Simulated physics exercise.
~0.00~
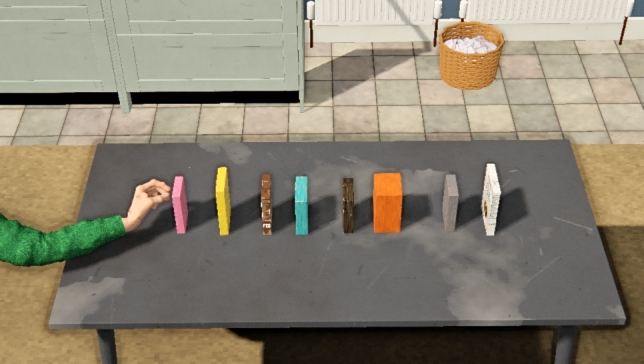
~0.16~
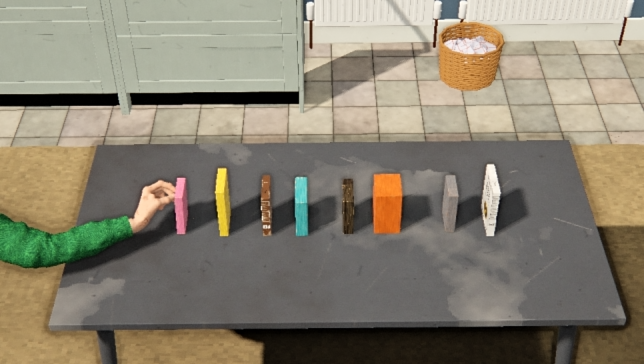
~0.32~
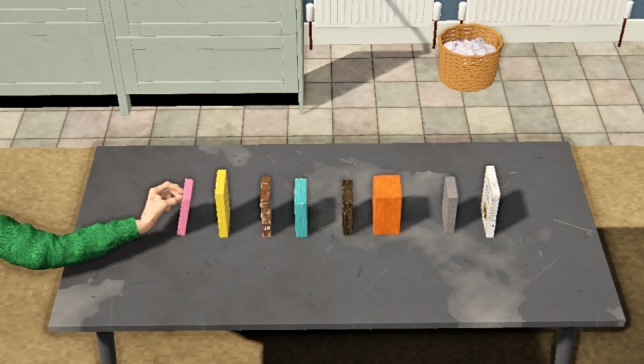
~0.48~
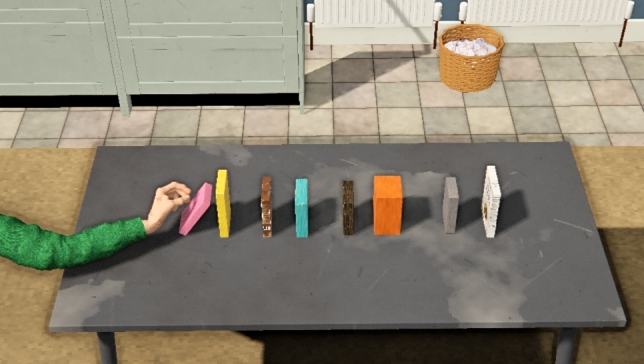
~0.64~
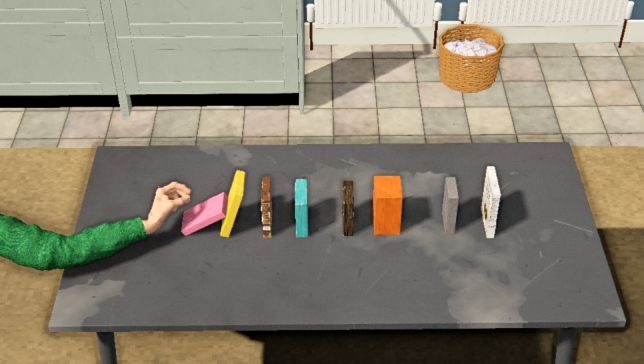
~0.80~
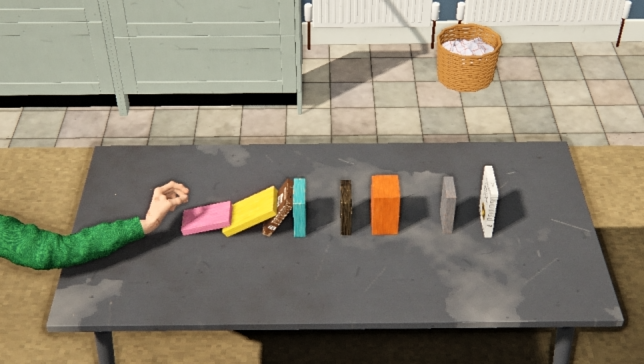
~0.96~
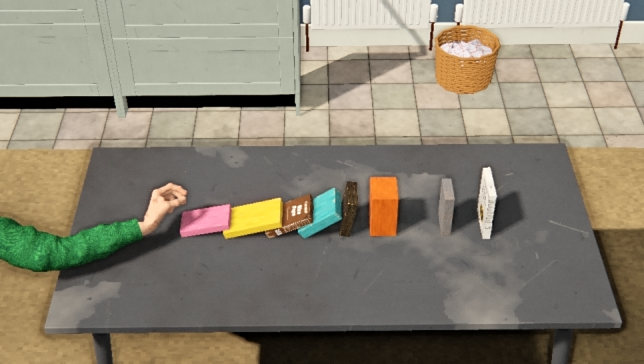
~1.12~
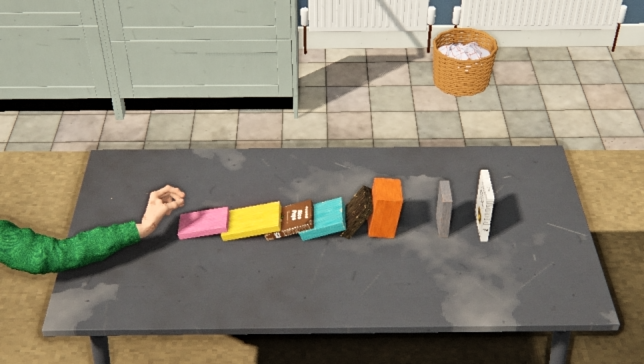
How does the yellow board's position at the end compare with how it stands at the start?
At the start the yellow board stands upright in the row, but by the end it is lying on its side on the table.
